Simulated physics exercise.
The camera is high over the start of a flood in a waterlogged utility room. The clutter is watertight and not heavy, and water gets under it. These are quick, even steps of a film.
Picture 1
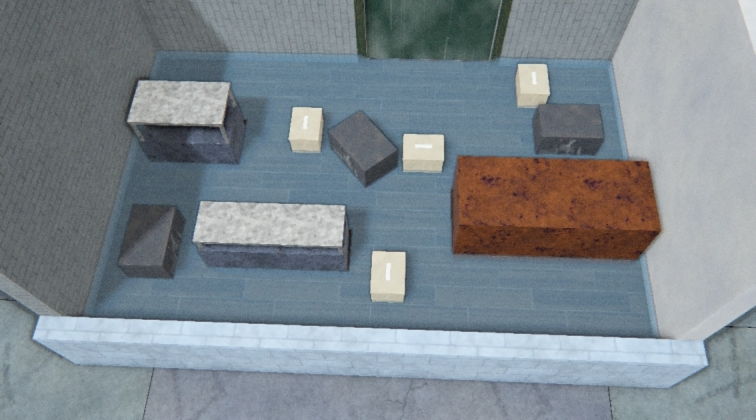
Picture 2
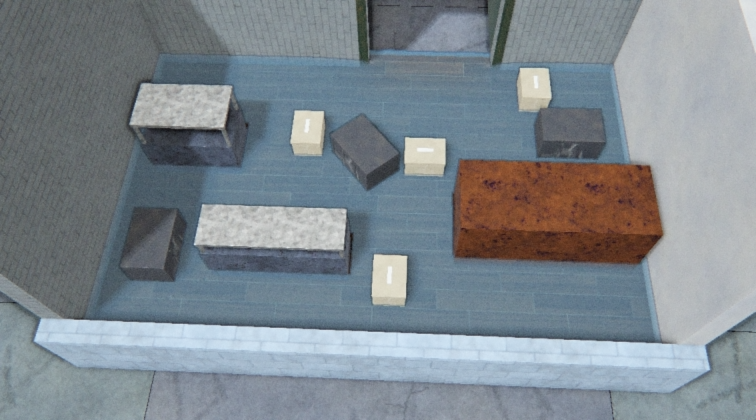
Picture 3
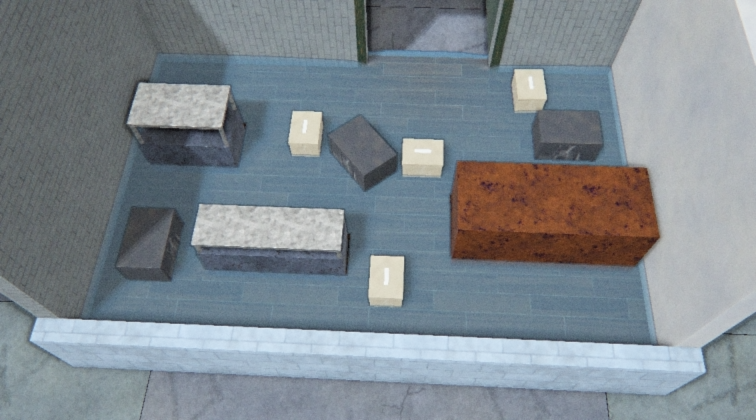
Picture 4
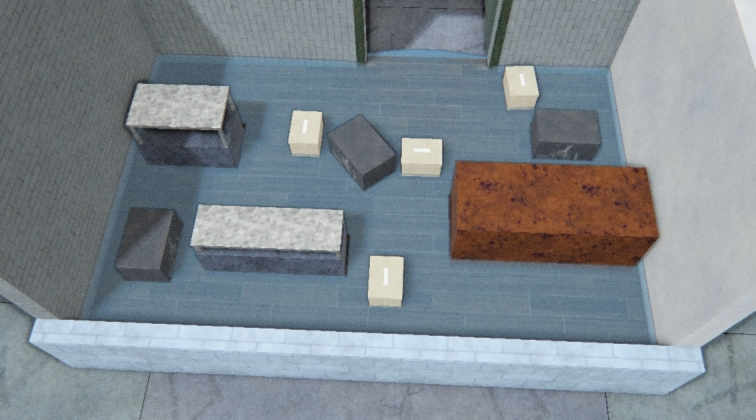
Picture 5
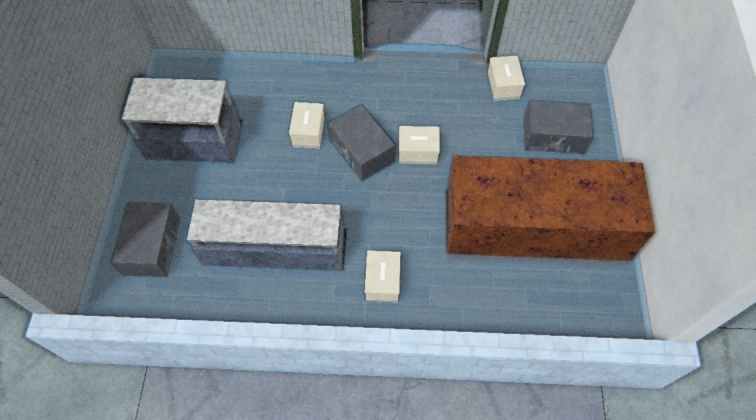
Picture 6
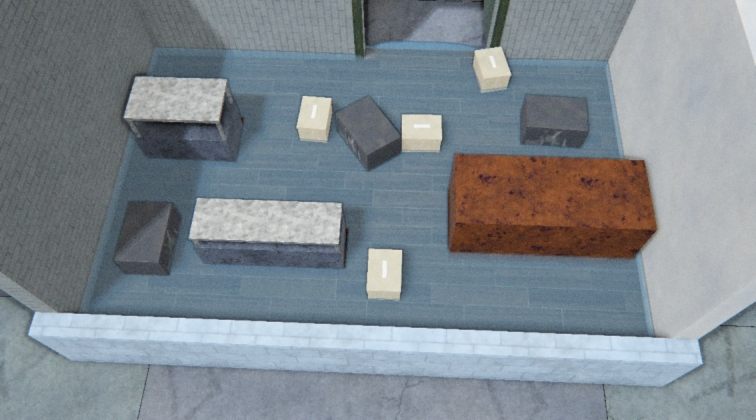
A long rust-brown block lies at the right of a small room with a blue plank floor, grey walls and a pale low wall in front, seen from high above. Two speckled grey-topped blocks stand at left, among dark grey boxes and four cream boxes. The green door panel gives way to a grey opening, then the upper-right cream box slides left, turning slightly, while nearby boxes shift a little.
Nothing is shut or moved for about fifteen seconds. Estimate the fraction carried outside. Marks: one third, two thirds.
That comes to at least two thirds.
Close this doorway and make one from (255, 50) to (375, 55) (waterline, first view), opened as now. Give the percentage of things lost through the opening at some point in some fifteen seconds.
Close to 60 %.
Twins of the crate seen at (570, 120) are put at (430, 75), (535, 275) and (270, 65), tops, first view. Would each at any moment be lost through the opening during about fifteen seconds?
In turn: Washed out, no, out.
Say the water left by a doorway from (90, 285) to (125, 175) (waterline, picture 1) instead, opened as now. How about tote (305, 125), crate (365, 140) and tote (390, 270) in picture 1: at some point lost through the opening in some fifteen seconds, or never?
In that order: Yes, carried outside, through.
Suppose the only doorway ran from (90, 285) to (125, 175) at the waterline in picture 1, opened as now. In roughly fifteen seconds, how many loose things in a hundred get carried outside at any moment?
About 50 per cent.
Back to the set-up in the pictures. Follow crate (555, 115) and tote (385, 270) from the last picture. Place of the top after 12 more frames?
Around (542, 85) and (407, 139).
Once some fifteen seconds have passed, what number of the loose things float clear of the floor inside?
2 of them.
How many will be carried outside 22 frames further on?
5 of them.
A moment on, 1 of 8 are out; 7 afloat.
Next, 4 of 8 are out; 4 afloat.
Later, 5 of 8 are out; 3 afloat.
In the end, 6 of 8 are out; 2 afloat.
